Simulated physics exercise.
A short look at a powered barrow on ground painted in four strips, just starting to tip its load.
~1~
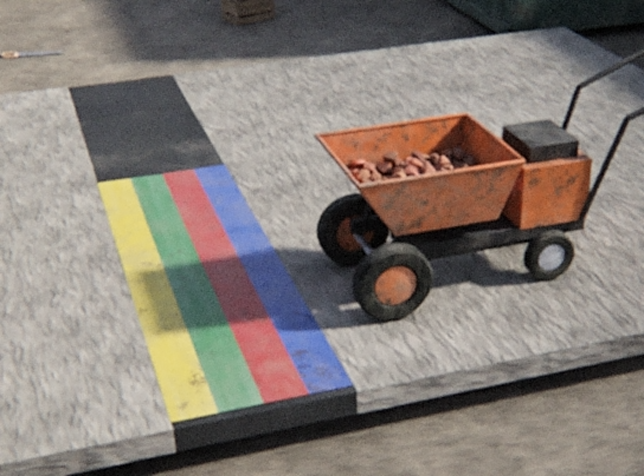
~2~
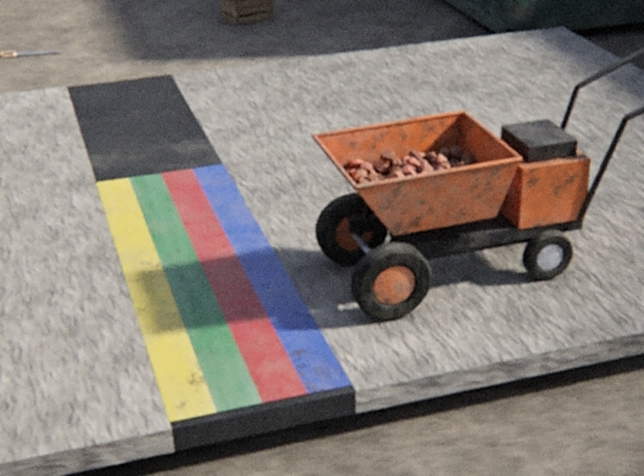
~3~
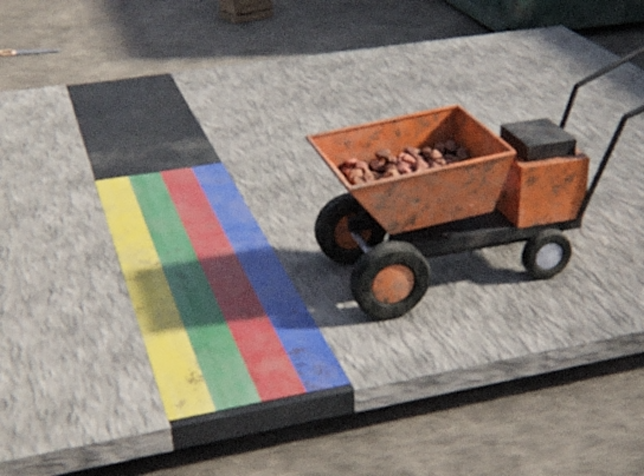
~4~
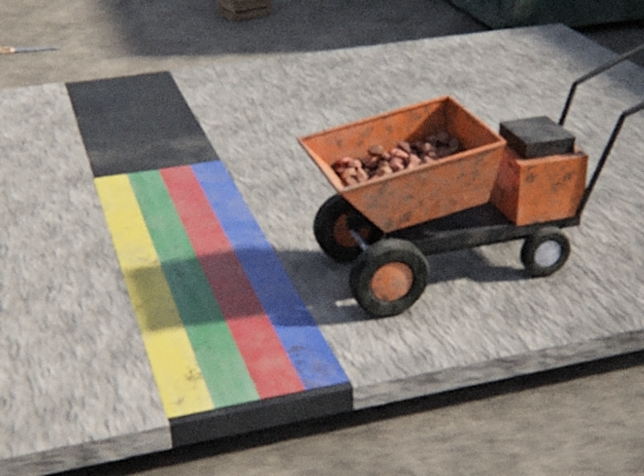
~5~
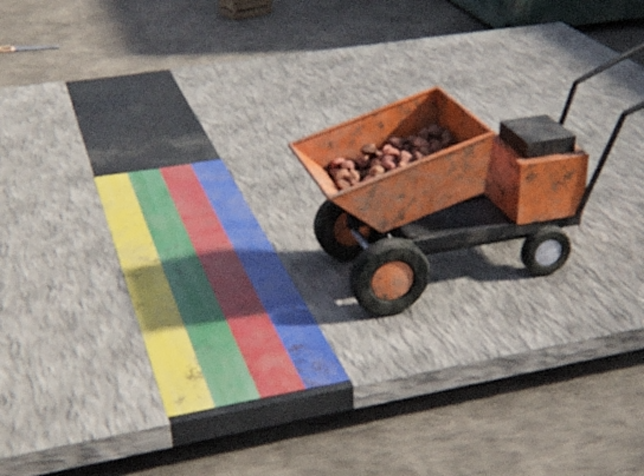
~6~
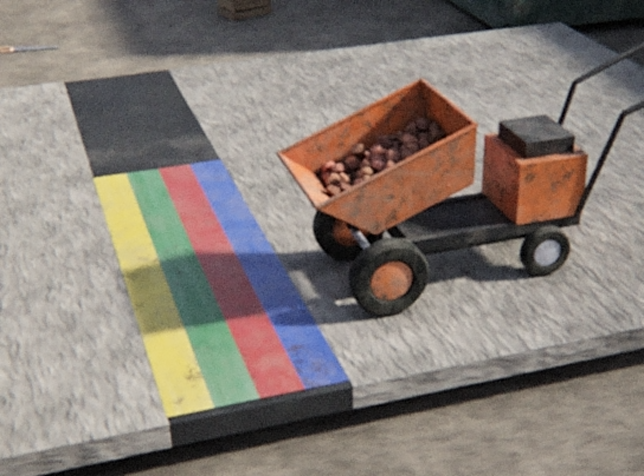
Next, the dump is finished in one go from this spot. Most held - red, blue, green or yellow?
Red holds the most.
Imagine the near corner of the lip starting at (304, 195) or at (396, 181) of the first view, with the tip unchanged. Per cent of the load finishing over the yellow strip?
Roughly 30 per cent, and 0 per cent.
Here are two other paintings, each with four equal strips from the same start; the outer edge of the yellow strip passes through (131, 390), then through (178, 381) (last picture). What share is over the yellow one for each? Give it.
Shares: 10 %; then 20 %.
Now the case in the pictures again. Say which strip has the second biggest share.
The next one is the strip in green.
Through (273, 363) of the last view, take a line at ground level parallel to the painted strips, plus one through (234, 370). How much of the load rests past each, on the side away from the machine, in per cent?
Around 60 percent for the first and 30 percent for the second.
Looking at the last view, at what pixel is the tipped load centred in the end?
I'd say the middle ends up at about (220, 306).
Just after the last frame, skip tipped steeply; every one in the skip.
A moment on, skip tipped right over; almost all in the skip; just a few over the red strip.
Further on, skip tipped right over; roughly a third in the skip; roughly a third over the red strip; roughly a quarter over the green strip; about a tenth over the yellow strip; just a few off the paint.
When it is over, skip tipped right over; about a tenth in the skip; about a tenth over the blue strip; roughly a third over the red strip; roughly a quarter over the green strip; about a tenth over the yellow strip; about a tenth off the paint.
